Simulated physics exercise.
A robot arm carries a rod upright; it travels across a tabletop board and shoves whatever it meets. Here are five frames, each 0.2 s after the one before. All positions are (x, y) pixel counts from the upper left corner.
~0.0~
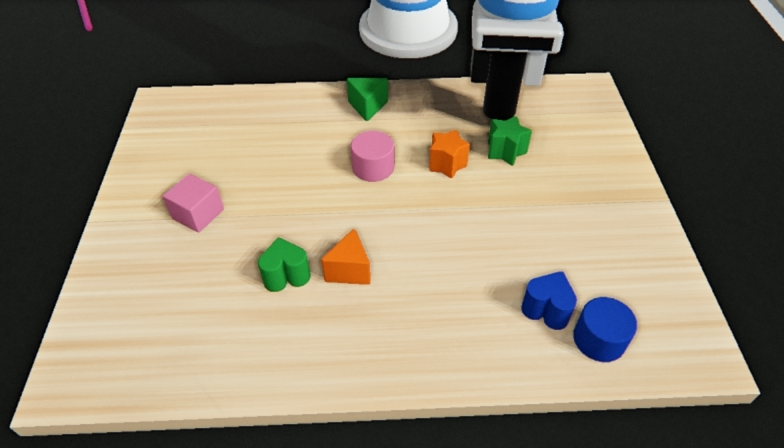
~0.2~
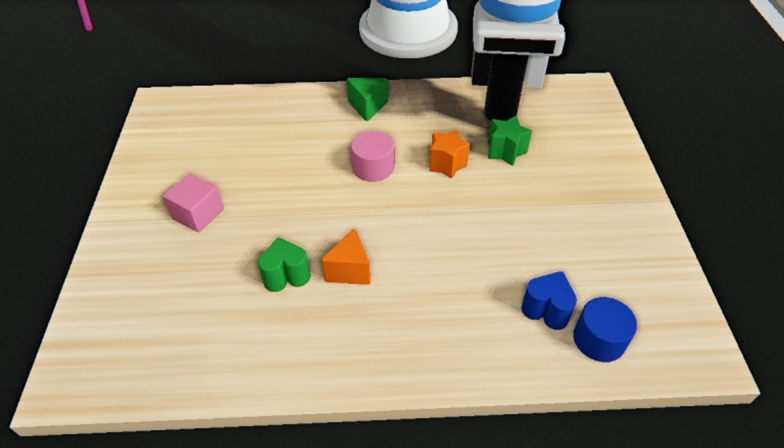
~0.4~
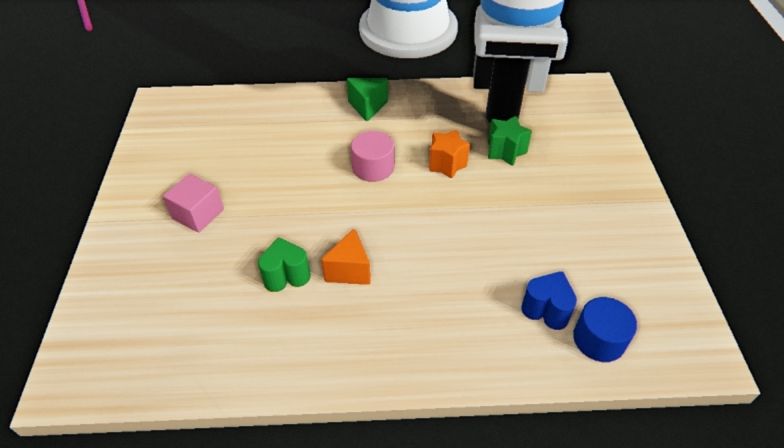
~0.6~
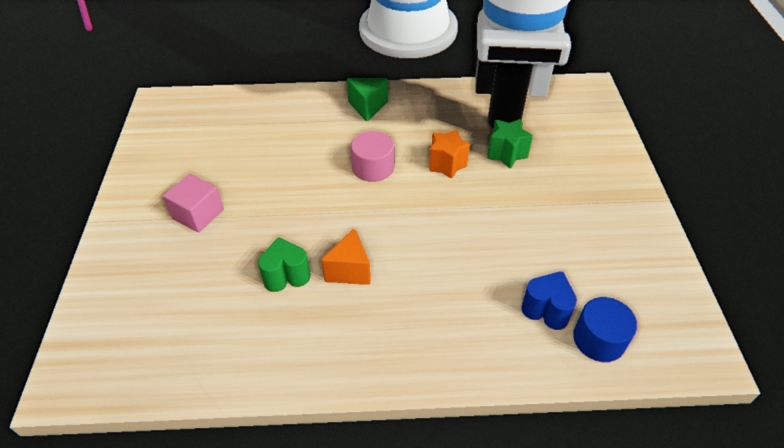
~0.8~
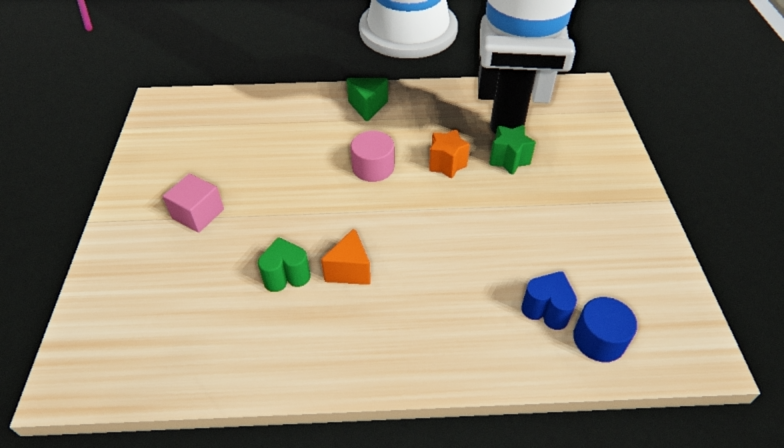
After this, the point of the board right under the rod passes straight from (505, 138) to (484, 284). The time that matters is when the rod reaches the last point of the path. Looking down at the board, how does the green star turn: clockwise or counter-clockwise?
Turns anticlockwise.
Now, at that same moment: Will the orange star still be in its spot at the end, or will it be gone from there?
It is not moved.
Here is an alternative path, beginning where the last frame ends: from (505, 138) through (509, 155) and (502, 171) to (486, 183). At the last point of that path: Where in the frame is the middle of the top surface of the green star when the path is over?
I think it will end close to (512, 181).
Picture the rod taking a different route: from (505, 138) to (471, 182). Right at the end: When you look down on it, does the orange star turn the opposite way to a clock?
Answer: No.
On the path given first. One third of the way, rod (500, 170); green star (508, 183).
Two thirds of the way, rod (493, 218); green star (505, 234).
At the end, rod (486, 274); orange star in place; green star (505, 296), turned 20° anticlockwise; blue heart (558, 297), turned 30° anticlockwise.
